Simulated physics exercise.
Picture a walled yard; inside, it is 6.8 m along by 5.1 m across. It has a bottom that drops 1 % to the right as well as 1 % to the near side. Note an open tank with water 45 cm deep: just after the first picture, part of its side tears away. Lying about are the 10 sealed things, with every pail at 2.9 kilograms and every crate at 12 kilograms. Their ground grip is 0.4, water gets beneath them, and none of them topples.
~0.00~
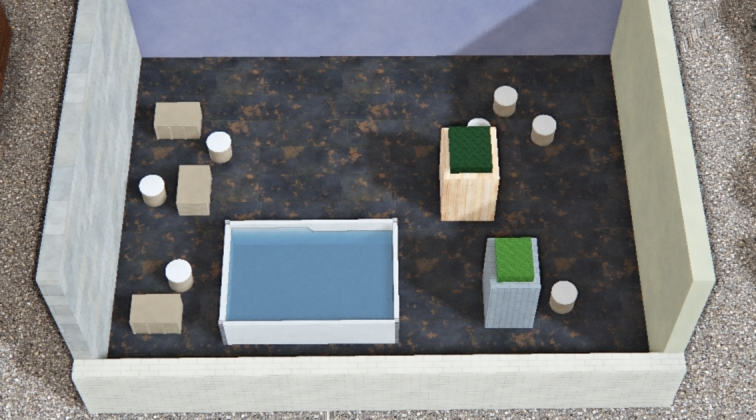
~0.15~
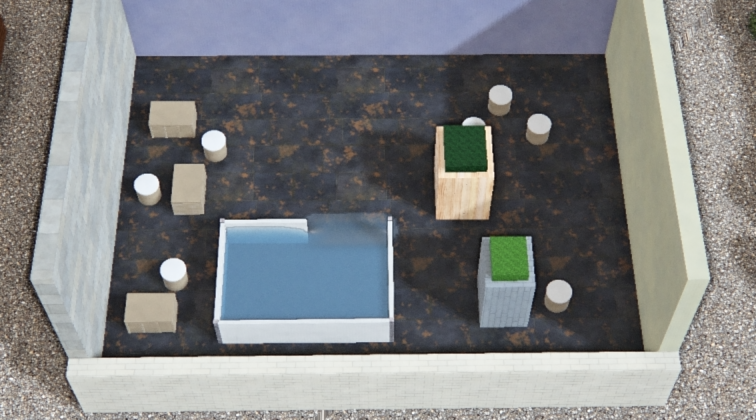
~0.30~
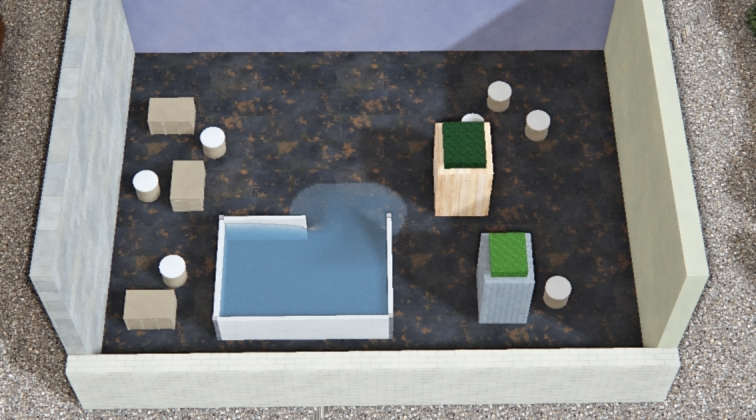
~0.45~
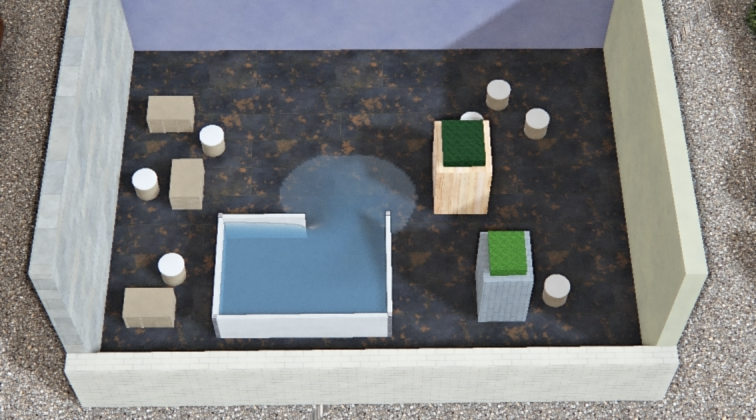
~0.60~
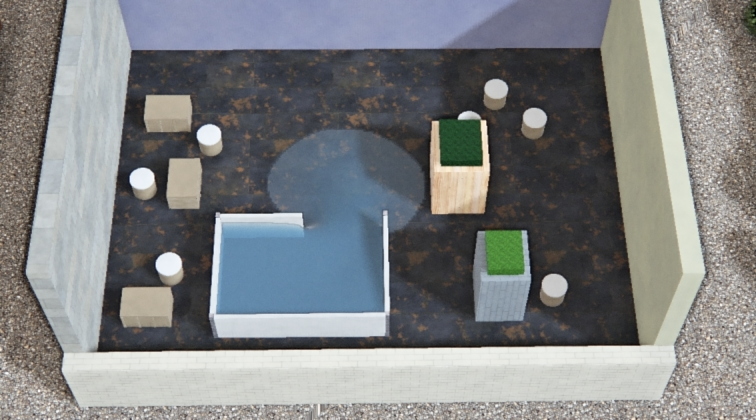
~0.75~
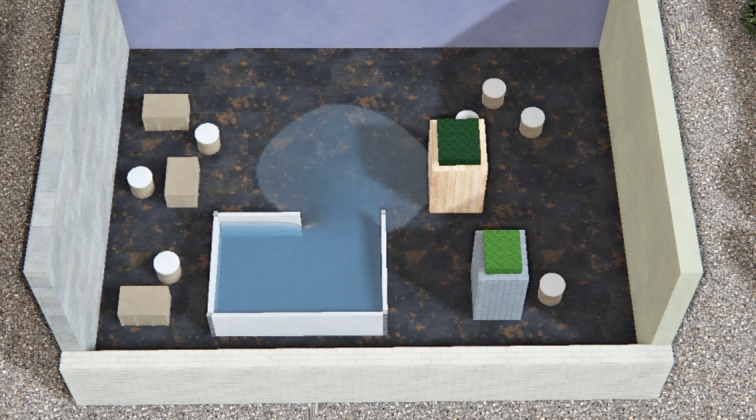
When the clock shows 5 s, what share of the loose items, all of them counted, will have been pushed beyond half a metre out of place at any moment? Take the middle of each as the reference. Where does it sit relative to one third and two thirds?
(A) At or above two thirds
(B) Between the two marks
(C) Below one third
Answer: C.
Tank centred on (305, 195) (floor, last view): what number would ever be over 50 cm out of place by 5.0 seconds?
Result: 4 of them.
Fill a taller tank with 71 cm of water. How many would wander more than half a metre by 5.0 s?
In that case 7 of them.
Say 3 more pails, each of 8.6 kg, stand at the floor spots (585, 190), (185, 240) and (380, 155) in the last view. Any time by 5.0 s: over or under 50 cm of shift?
Result, one by one: Not exceeded, not exceeded and exceeded.
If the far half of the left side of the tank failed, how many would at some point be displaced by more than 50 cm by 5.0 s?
You'd get 5 in that case.
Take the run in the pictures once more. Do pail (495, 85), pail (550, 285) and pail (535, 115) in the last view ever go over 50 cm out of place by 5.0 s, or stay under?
Well, in turn that's topping it, not reaching it, not reaching it.
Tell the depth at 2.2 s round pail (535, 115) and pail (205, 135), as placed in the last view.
Roughly 0 and 0 cm.
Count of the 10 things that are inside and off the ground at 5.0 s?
Just then, the number is 0.
After 1.1 s 0 of 10 are over 50 cm from their spots; 0 afloat.
After 2.2 s 0 of 10 are over 50 cm from their spots; 0 afloat.
After 3.5 s 1 of 10 are over 50 cm from their spots; 0 afloat.
After 5.0 s 1 of 10 are over 50 cm from their spots, and 1 have been at some point; 0 afloat.
